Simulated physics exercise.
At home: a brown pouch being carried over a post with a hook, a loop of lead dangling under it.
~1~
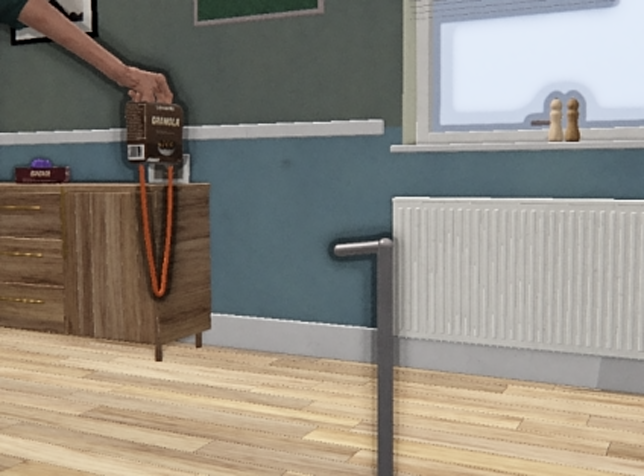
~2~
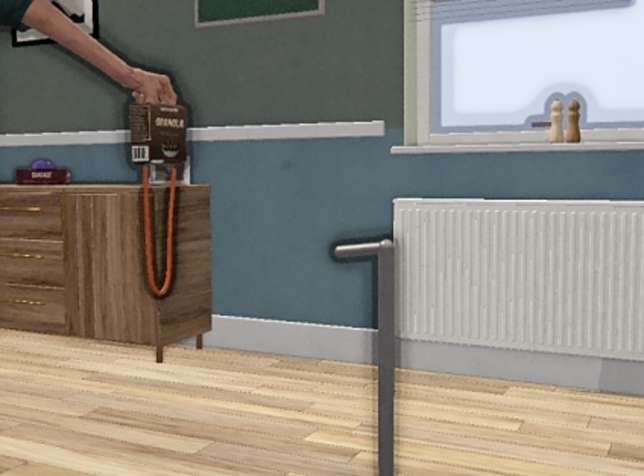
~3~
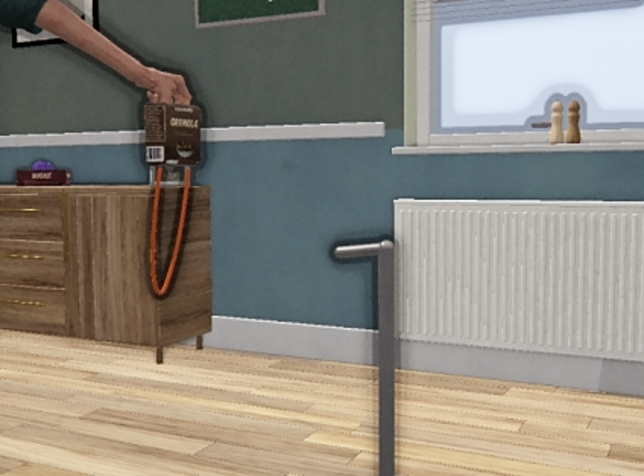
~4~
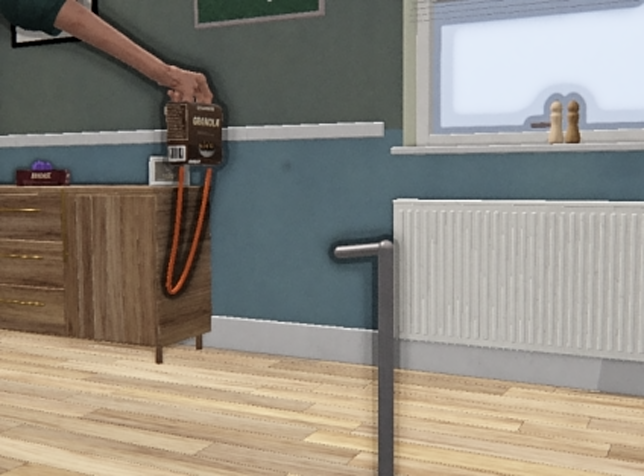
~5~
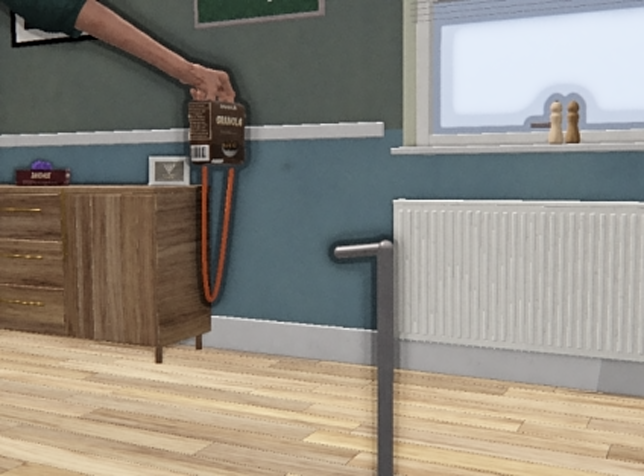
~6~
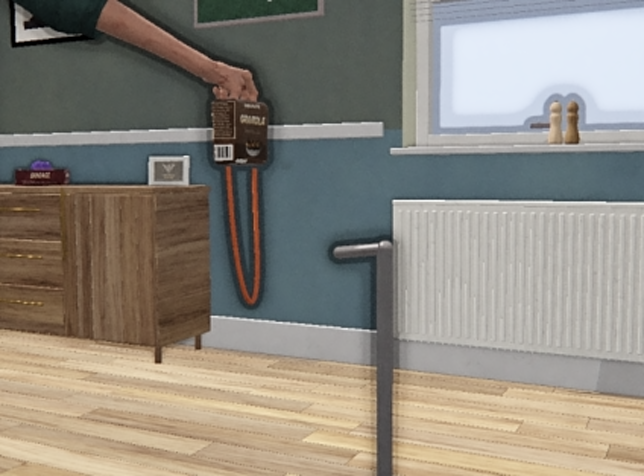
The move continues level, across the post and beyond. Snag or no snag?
The brown pouch is jerked back by its loop.
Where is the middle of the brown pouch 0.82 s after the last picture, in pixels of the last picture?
At about (375, 129).
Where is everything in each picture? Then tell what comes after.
The first frame shows brown pouch (155, 133); hook tip (340, 250).
The second frame shows brown pouch (160, 135); bottom of the loop (160, 293).
The third frame shows brown pouch (174, 135).
The fourth frame shows brown pouch (196, 134); bottom of the loop (172, 292).
The fifth frame shows brown pouch (218, 133).
The sixth frame shows brown pouch (241, 133); bottom of the loop (251, 302); hook tip (340, 253); hook points towards it, loop hangs below the hook.
Then, 0.34 s on from there, pouch nearing the post near (294, 131).
Then, 0.82 s on from there, pouch over the post near (375, 129).
Then, 1.32 s on from there, pouch past the post near (468, 126).
In the end, pouch past the post near (495, 125); loop tight round the post, hand stopped. The brown pouch snags on the hook.
